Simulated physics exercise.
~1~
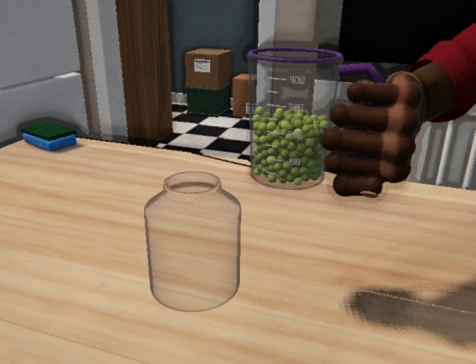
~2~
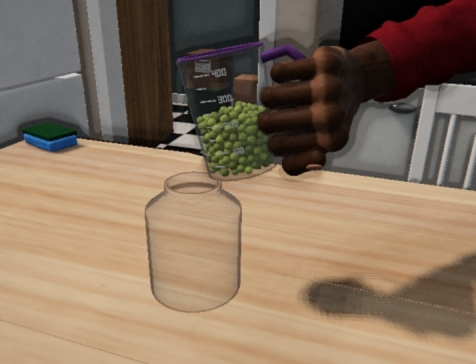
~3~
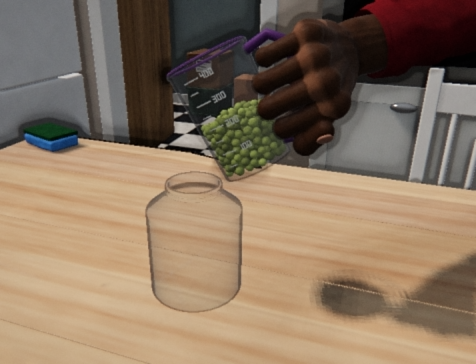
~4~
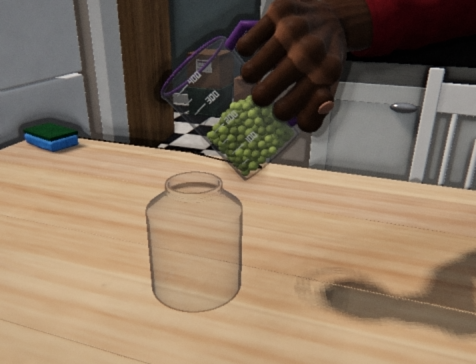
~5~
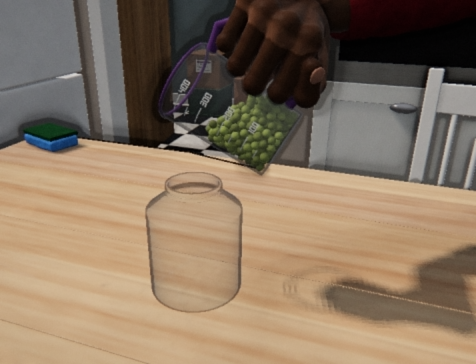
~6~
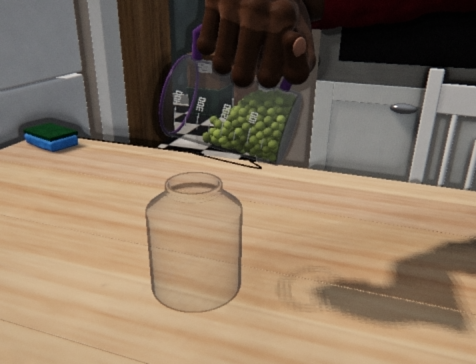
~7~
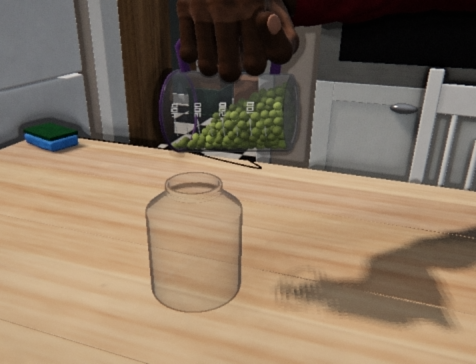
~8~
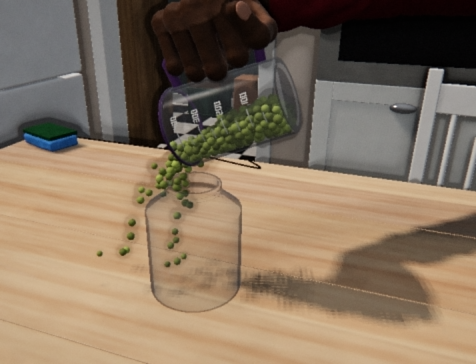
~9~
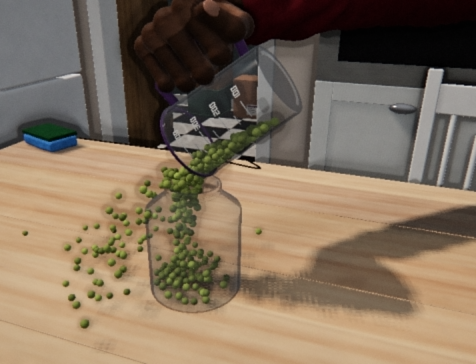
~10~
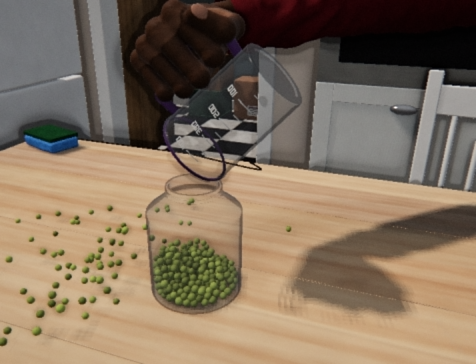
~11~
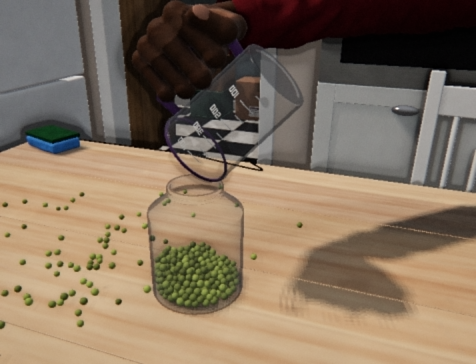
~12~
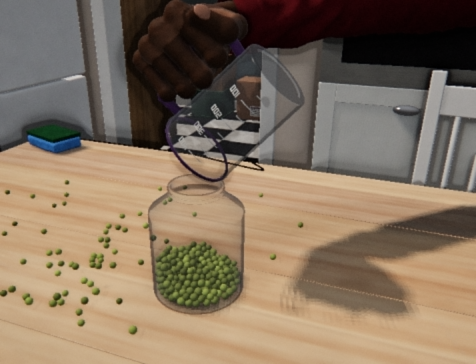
We see a hand move a clear measuring cup of green peas left over a glass jar on a wooden table and tip it until it empties; most of the peas land in the jar, while some scatter across the tabletop, mainly to the left.
